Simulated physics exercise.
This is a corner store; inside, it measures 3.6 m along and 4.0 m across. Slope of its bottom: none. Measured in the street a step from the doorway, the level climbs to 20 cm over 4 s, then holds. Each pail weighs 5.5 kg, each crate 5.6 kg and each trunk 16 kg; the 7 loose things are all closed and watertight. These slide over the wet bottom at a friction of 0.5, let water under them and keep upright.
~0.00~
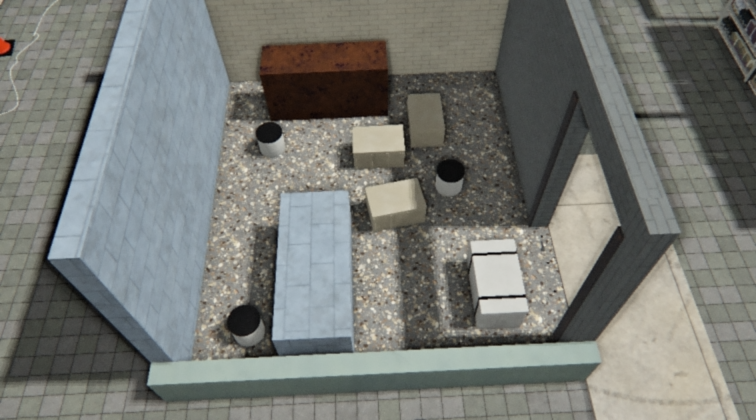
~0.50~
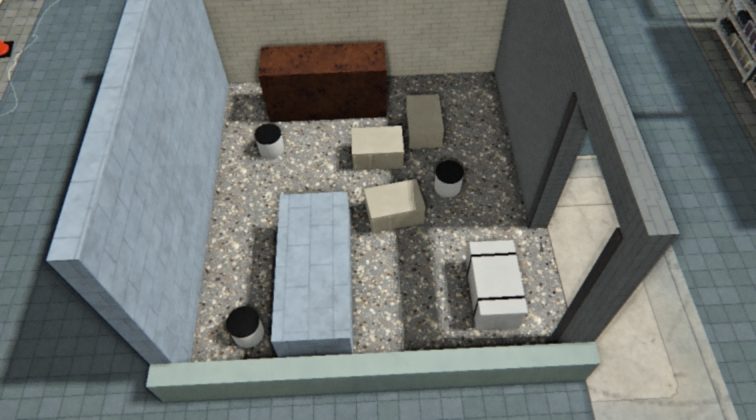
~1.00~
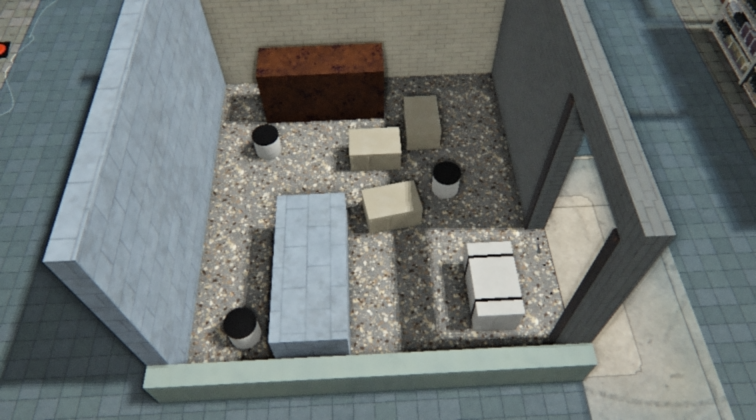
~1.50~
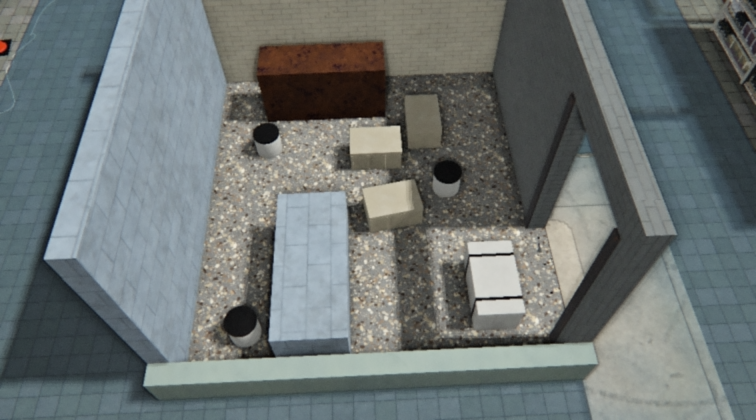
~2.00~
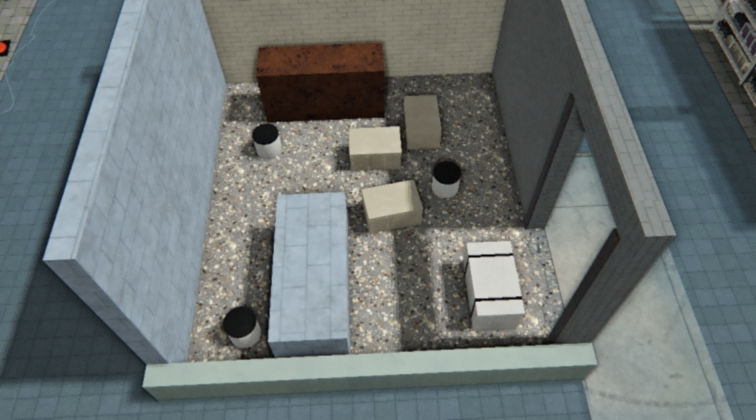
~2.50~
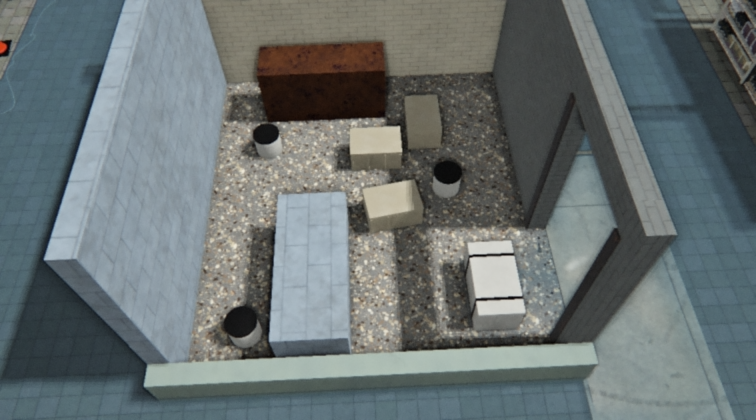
In the video, bluish water spreads over the paving around a roofless room holding boxes, a brown block and black-topped pails, then covers the pale path outside and reaches just inside the doorway, while the objects stay still.
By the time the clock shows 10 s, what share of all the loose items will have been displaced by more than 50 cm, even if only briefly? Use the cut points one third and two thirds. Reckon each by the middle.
It falls at two thirds or above.
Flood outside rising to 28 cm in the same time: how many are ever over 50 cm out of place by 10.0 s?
Then 5.
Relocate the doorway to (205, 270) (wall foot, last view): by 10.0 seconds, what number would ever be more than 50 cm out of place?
Then 3.
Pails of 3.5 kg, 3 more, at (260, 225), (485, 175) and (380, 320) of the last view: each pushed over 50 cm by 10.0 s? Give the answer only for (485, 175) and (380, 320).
So the first ends up within that distance while the second ends up beyond that distance.
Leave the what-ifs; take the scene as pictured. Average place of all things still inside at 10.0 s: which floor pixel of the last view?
(354, 168).
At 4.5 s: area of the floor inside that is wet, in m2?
That flooded area is roughly 4.5 m2.
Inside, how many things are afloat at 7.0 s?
I get 3.
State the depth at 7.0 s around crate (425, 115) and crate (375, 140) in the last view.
Depths: Near 2 cm, then near 6 cm.
After 3.5 s 0 of 7 are over 50 cm from their spots; 0 afloat.
After 4.5 s 1 of 7 are over 50 cm from their spots; 0 afloat.
After 7.0 s 2 of 7 are over 50 cm from their spots; 3 afloat.
After 10.0 s 5 of 7 are over 50 cm from their spots, and 5 have been at some point; 4 afloat.
